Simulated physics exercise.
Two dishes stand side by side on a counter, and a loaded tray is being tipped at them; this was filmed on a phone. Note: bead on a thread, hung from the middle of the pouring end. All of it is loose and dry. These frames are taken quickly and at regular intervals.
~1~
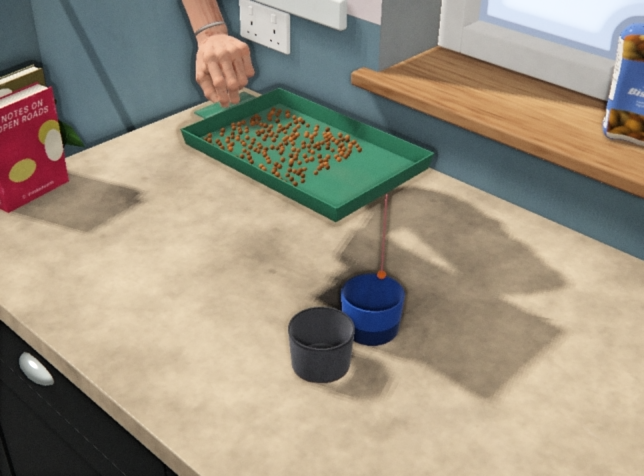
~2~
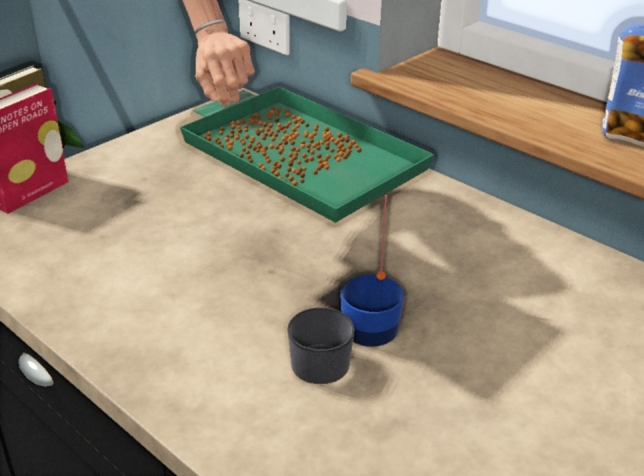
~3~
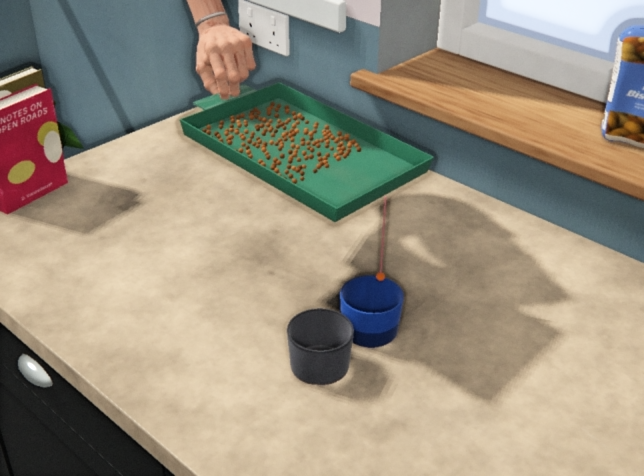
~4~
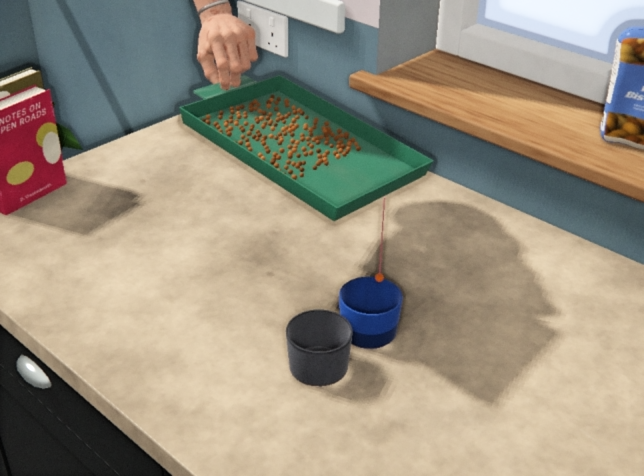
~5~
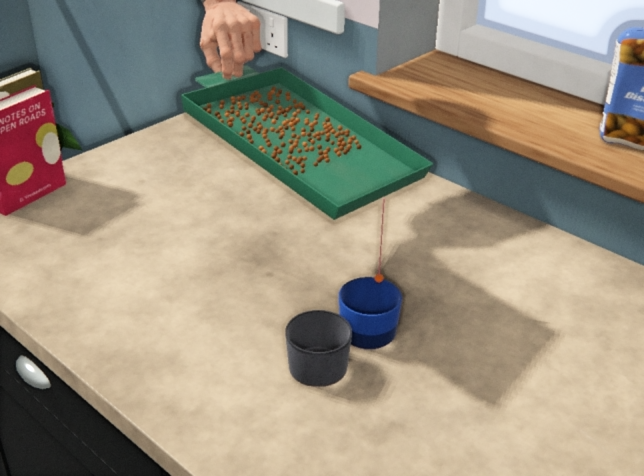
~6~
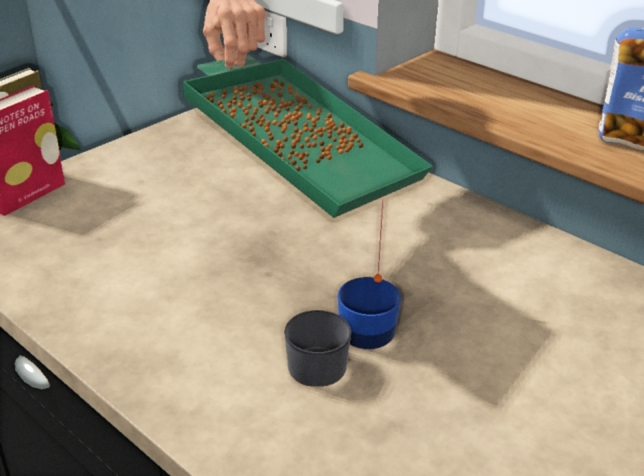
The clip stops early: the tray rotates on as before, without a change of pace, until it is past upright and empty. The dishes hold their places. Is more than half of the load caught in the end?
No.
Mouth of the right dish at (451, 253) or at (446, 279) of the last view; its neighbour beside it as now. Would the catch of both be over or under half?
Result - try one, below the halfway mark; try two, below the halfway mark.
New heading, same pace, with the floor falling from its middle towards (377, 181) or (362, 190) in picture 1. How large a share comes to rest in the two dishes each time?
The first try yields 0 percent and the second 10 percent.
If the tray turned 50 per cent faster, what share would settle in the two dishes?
I'd put it at some 0 per cent.
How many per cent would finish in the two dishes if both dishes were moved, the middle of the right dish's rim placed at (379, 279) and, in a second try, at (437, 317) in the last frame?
Roughly 0% the first time and 0% the second time.
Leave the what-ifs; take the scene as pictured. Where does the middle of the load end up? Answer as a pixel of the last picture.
Somewhere close to (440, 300) in the last picture.
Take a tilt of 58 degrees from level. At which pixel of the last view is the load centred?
I'd put the middle of the pieces at roughly (406, 178).
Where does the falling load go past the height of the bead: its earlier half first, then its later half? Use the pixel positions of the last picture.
I'd say around (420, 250) at first, then around (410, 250).
Soon, tray tipped steeply; nearly all on the tray; a stray few outside both; a small part in the air.
A while on, tray tipped right over; about two thirds on the tray; about a quarter outside both; a small part in the air.
Towards the end, tray tipped past a quarter turn; all outside both.
Finally, tray tipped past a quarter turn; none in the left dish; none in the right dish; all outside both.
